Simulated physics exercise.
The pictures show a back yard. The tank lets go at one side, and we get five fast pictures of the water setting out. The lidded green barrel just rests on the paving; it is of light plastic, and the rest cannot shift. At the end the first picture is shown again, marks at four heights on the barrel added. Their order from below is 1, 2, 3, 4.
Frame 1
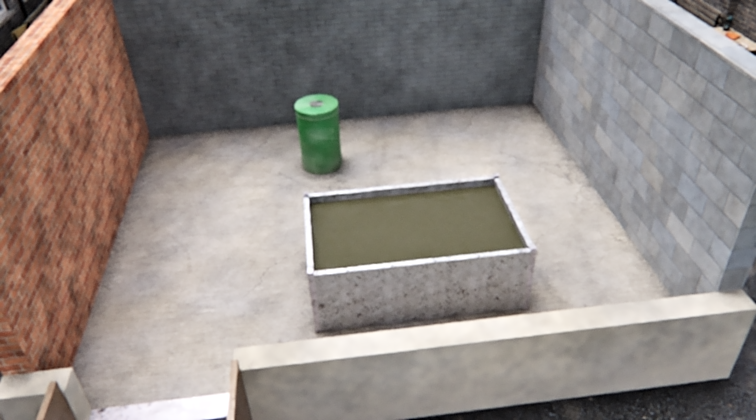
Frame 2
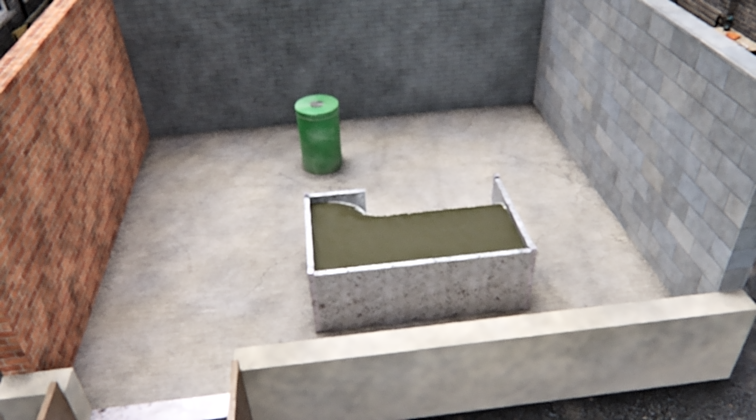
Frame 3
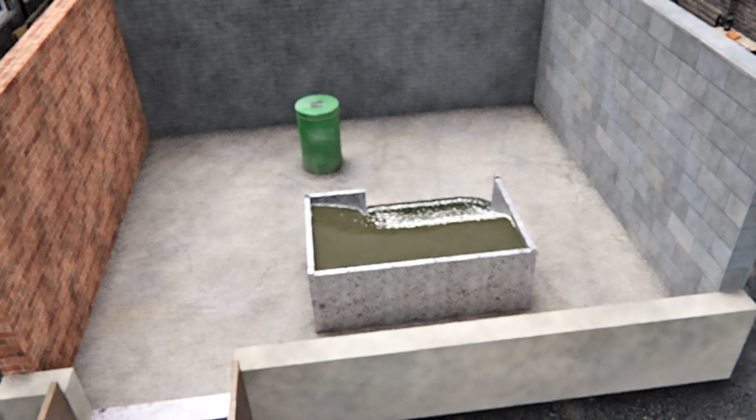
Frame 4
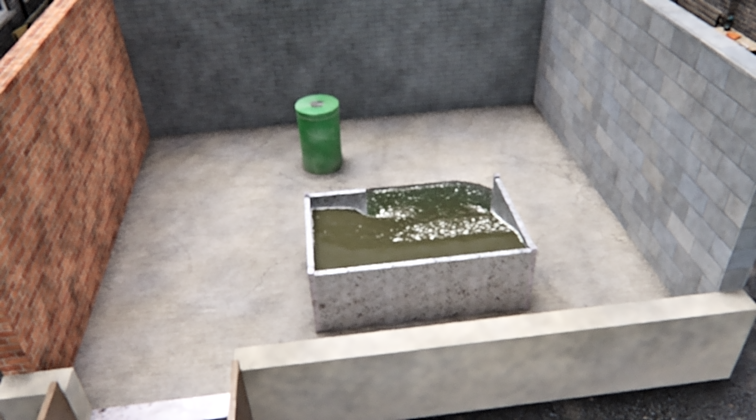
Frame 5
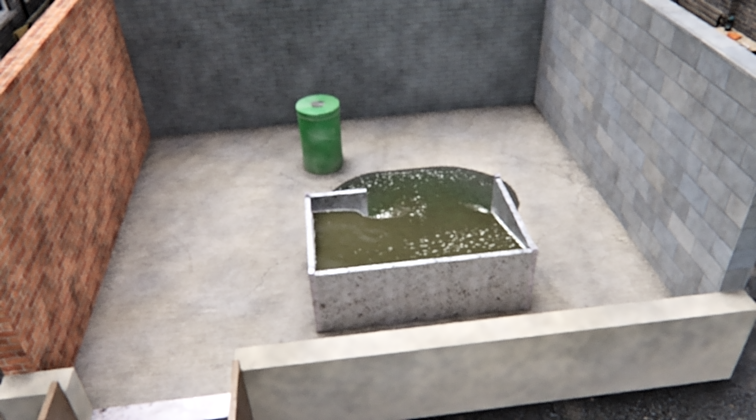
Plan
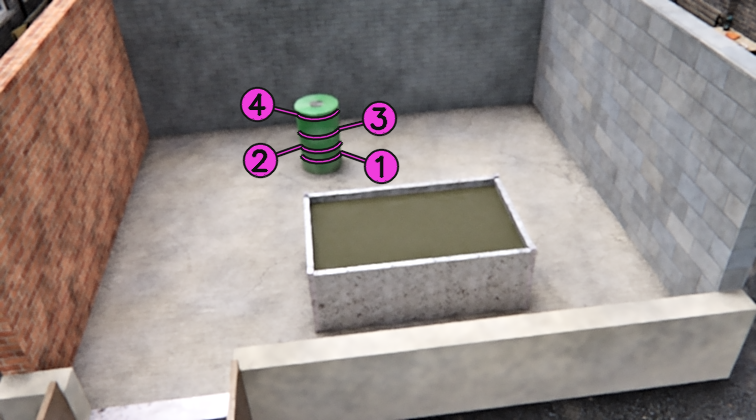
A concrete tank's back wall opens and murky water pours out behind it onto the ground.
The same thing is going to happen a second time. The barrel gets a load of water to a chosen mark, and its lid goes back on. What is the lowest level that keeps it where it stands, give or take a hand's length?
The answer is level 1.
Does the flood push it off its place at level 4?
No, that is safe.
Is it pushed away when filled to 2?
No, that is safe.
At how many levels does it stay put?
All of them.
On the marked copy, 1 at (322, 161); 2 at (321, 151); 3 at (320, 137); 4 at (318, 119); from the bottom up 1, 2, 3, 4.
For level 1, it does not move.
For level 2, it does not move.
For level 3, it does not move.
For level 4, it does not move.
